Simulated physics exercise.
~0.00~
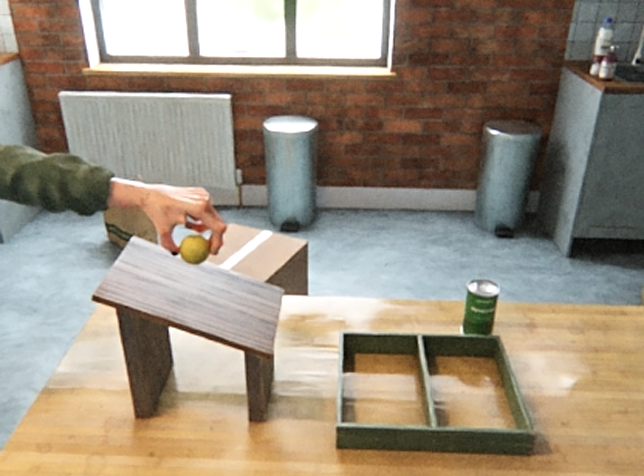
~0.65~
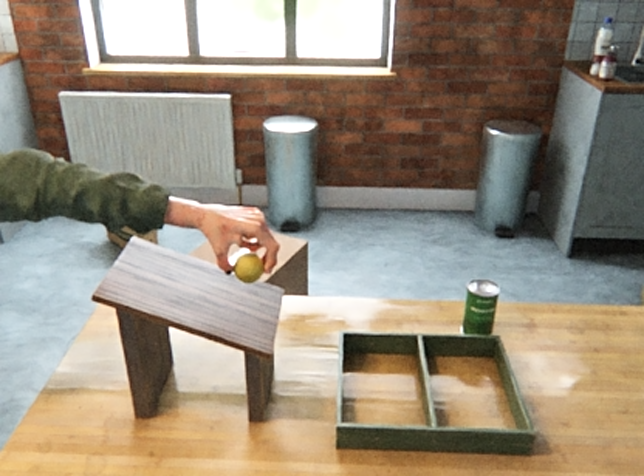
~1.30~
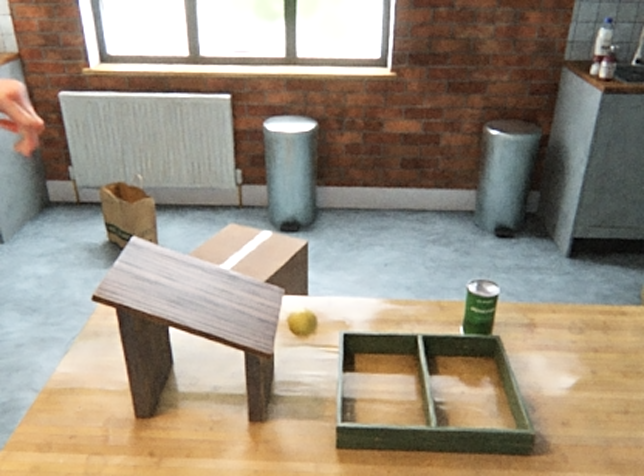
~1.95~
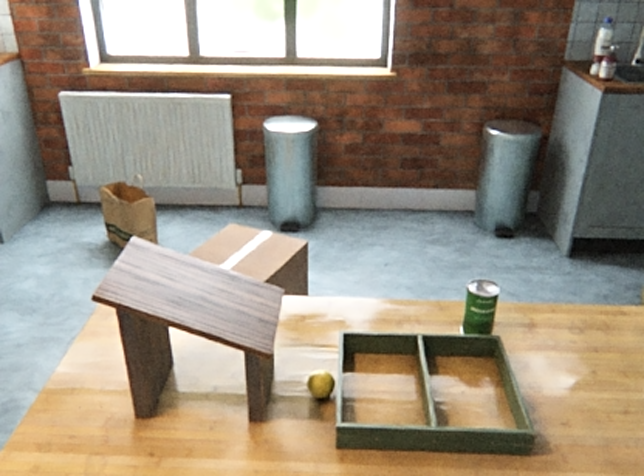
In a brick-walled kitchen, a hand held a yellow lemon over a slanted board, moved it right and let go, then drew back as the lemon dropped and came to rest on the table beside the green tray, outside both bays.
